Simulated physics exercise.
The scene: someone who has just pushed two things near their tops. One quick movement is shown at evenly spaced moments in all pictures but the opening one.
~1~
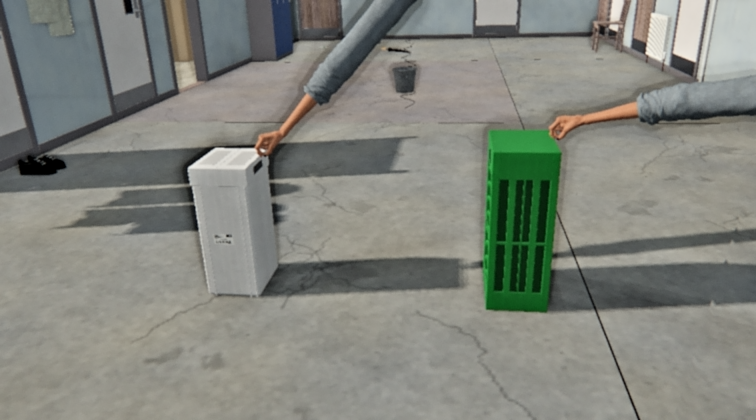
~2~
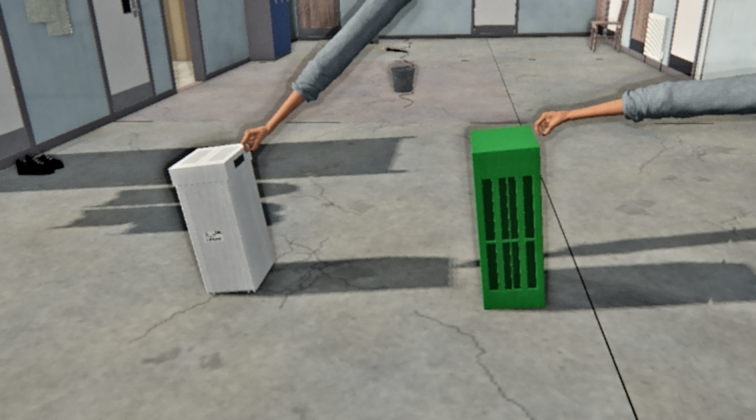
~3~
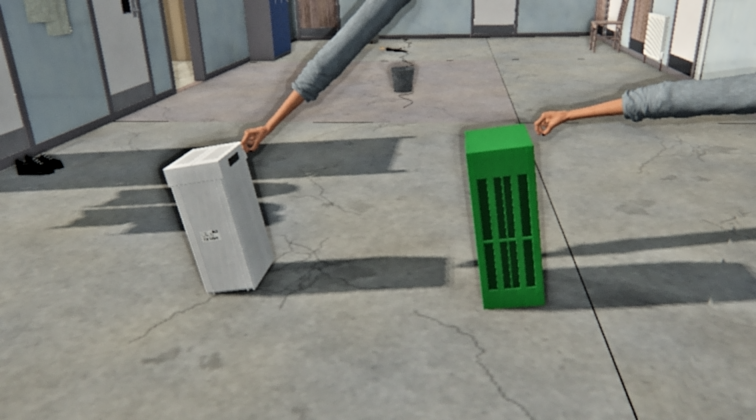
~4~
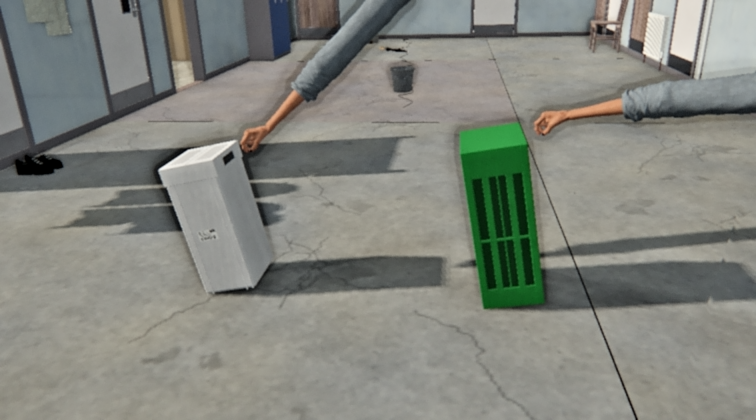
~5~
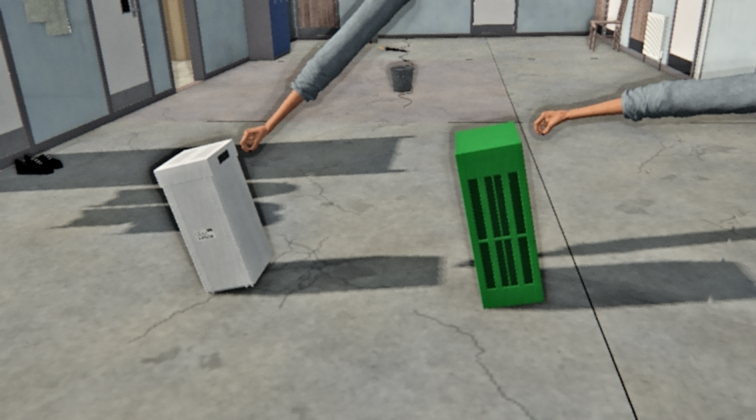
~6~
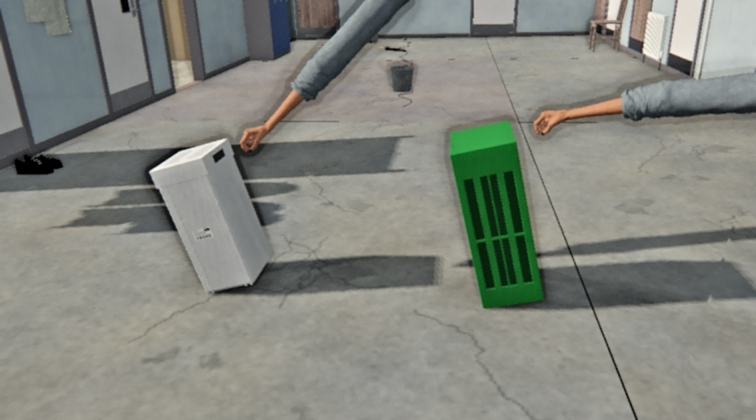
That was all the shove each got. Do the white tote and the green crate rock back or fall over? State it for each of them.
Result: I bet the white tote is left lying there, I bet the green crate is left lying there.
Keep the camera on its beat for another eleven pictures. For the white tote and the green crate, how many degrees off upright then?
The two tilts would be 35° and 30°, in that order.
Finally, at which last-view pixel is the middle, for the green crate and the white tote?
(407, 262) and (154, 254), approximately.
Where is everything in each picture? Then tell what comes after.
The first frame shows white tote (238, 222) upright; green crate (518, 220) upright.
The second frame shows white tote (227, 219) 7° off upright; green crate (507, 217) 6° off upright.
The third frame shows white tote (224, 218) 9° off upright; green crate (504, 216) 8° off upright.
The fourth frame shows white tote (221, 218) 12° off upright; green crate (501, 216) 10° off upright.
The fifth frame shows white tote (219, 217) 13° off upright; green crate (499, 215) 11° off upright.
The sixth frame shows white tote (217, 216) 15° off upright; green crate (496, 214) 13° off upright.
Then, 0.30 s later than the last frame, white tote 45° off upright near (183, 220); green crate 35° off upright near (462, 216).
Then, 0.54 s later than the last frame, white tote on its side near (150, 253); green crate 71° off upright near (417, 240).
When it is over, the white tote topples, near (154, 254); the green crate topples, near (407, 262).
